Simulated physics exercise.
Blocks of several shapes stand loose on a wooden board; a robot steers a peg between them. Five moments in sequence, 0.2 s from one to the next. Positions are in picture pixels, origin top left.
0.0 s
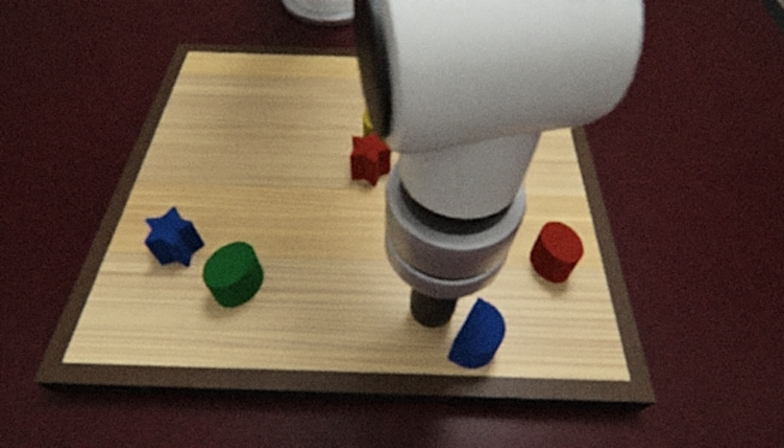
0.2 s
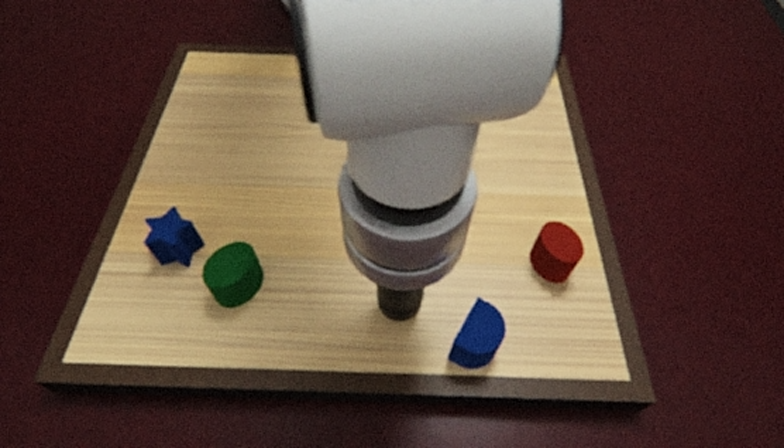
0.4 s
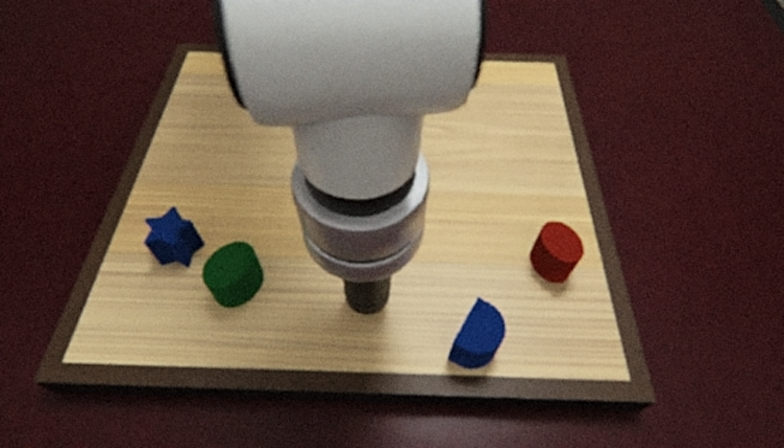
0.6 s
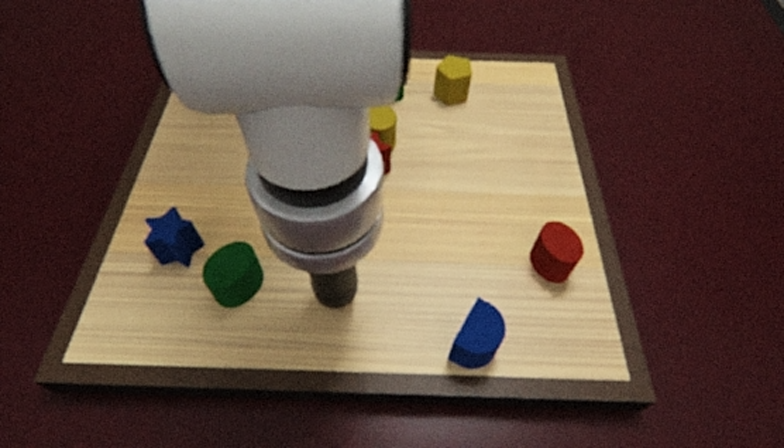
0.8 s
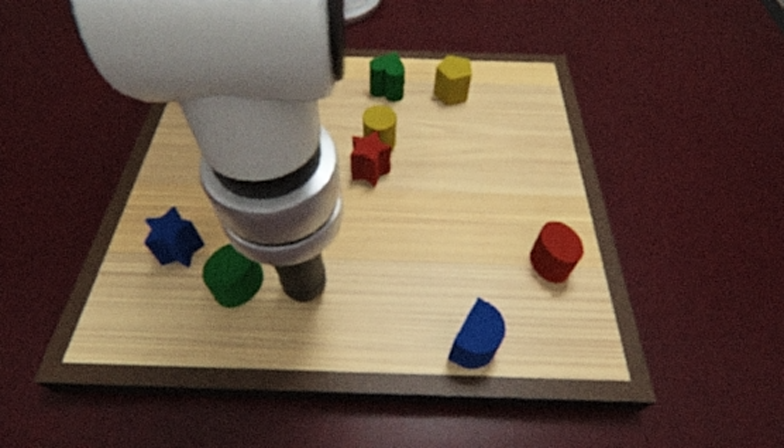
A robot arm moving its dark peg steadily left across a wooden board toward a green block, the coloured blocks staying still.
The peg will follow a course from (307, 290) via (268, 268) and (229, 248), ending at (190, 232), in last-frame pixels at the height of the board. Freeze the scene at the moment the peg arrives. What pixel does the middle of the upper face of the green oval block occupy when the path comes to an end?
The top centre is at (192, 261).
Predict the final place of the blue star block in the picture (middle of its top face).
It should be at about (138, 226).
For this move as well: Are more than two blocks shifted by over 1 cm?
No
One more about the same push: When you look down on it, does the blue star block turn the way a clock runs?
The answer is no.
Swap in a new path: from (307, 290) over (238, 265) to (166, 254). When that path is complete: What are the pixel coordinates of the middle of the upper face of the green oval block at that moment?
The top centre is at (156, 273).
On the path given first. One third of the way, peg at (264, 260); green oval block at (212, 263), turned 30° anticlockwise.
Two thirds of the way, peg at (223, 240); green oval block at (192, 261), turned 80° anticlockwise.
At the end, peg at (185, 223); blue star block at (138, 226), turned 60° anticlockwise; green oval block at (192, 261), turned 80° anticlockwise.
